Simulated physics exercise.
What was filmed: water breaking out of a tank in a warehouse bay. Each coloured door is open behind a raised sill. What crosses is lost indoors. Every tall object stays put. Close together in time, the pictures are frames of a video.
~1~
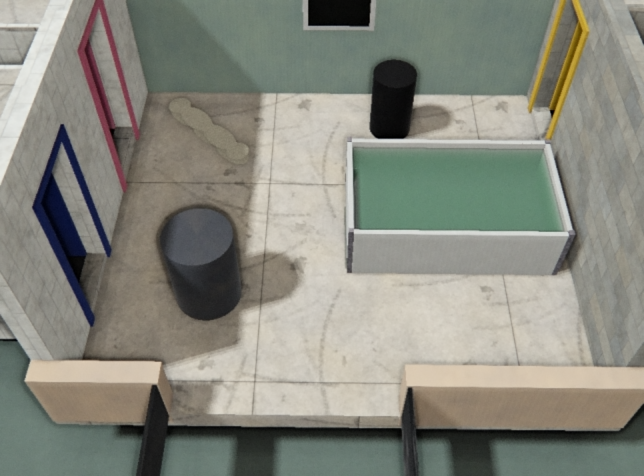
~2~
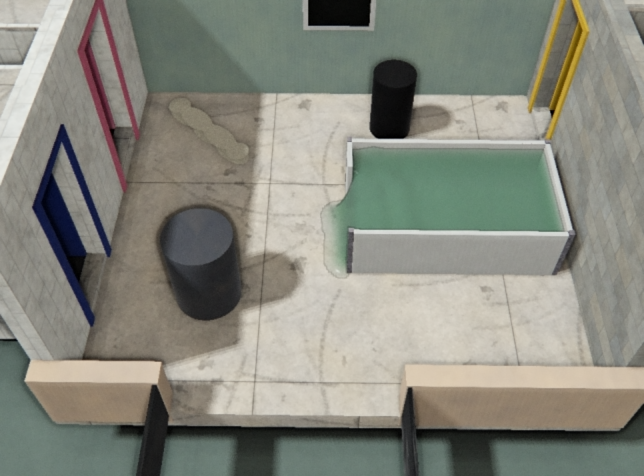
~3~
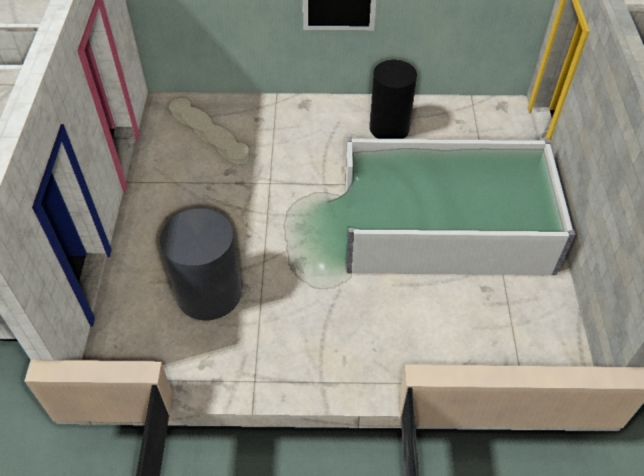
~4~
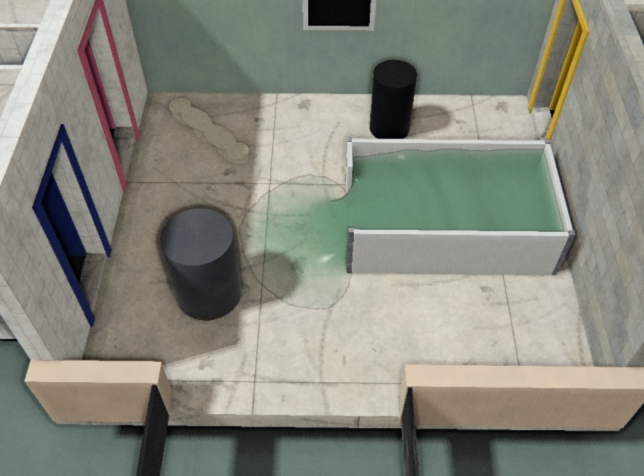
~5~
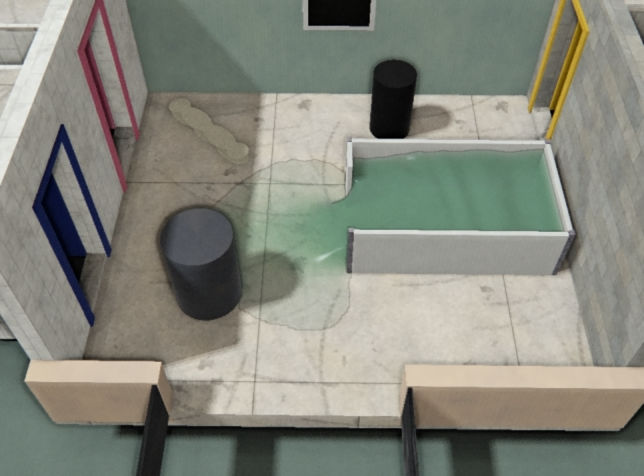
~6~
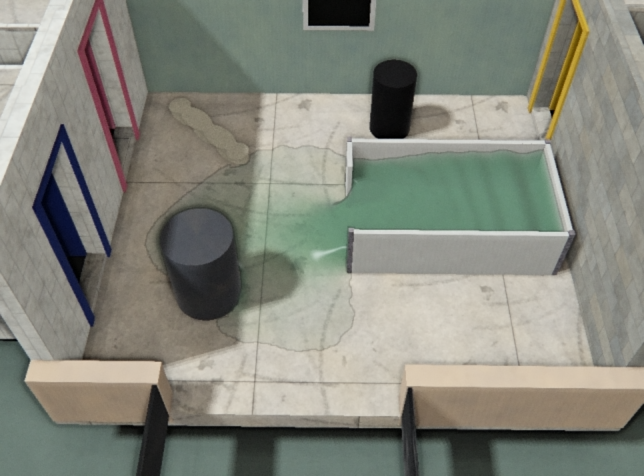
Green water pouring from the left end of an open tank, spreading left across a tiled floor and around a dark cylinder.
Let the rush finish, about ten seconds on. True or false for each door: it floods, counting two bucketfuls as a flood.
Pink door - false; yellow door - false; blue door - true.
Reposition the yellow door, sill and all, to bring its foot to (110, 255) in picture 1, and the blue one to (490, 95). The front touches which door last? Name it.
The flood gets to the blue one after all the others.
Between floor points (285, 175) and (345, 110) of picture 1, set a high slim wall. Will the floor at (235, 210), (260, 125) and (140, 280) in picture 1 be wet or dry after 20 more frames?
Reading the points as listed, I get deluged, then deluged, then deluged.
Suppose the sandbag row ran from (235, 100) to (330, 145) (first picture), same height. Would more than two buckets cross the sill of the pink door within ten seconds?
In short: The pink door holds.
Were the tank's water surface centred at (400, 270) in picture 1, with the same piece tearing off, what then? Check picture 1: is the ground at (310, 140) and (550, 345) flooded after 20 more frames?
Soaked, spared.
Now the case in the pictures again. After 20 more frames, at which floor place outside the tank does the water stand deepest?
At about (147, 99).
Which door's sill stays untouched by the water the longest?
That would be the one in yellow.
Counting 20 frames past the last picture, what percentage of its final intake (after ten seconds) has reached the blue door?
By then roughly 60 percent of the ten-second total is in.
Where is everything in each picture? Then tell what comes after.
Still water in the open tank at (454, 189), in the first picture.
Water pours out at (351, 226) and has run to (335, 206), in the second picture.
Water pours out at (351, 227) and has run to (295, 212), in the third picture.
The front is at (249, 222), out from the gap at (351, 228), in the fourth picture.
Water pours out at (351, 228) and has run to a hidden place, in the fifth picture.
The front is at (153, 246), out from the gap at (351, 228), in the sixth picture.
A moment on, water covers 35 % of the floor; the pink door wet at the sill, nothing in, the yellow door not reached, the blue door under two buckets in.
Next, water covers 45 % of the floor; the pink door wet at the sill, nothing in, the yellow door not reached, the blue door over two buckets in.
Then, water covers 50 % of the floor; the pink door wet at the sill, nothing in, the yellow door not reached, the blue door over two buckets in.
Later, water covers 80 % of the floor; the pink door wet at the sill, nothing in, the yellow door wet at the sill, nothing in, the blue door far over two buckets in.
In the end, water covers 95 % of the floor; the pink door wet at the sill, nothing in, the yellow door wet at the sill, nothing in, the blue door far over two buckets in.
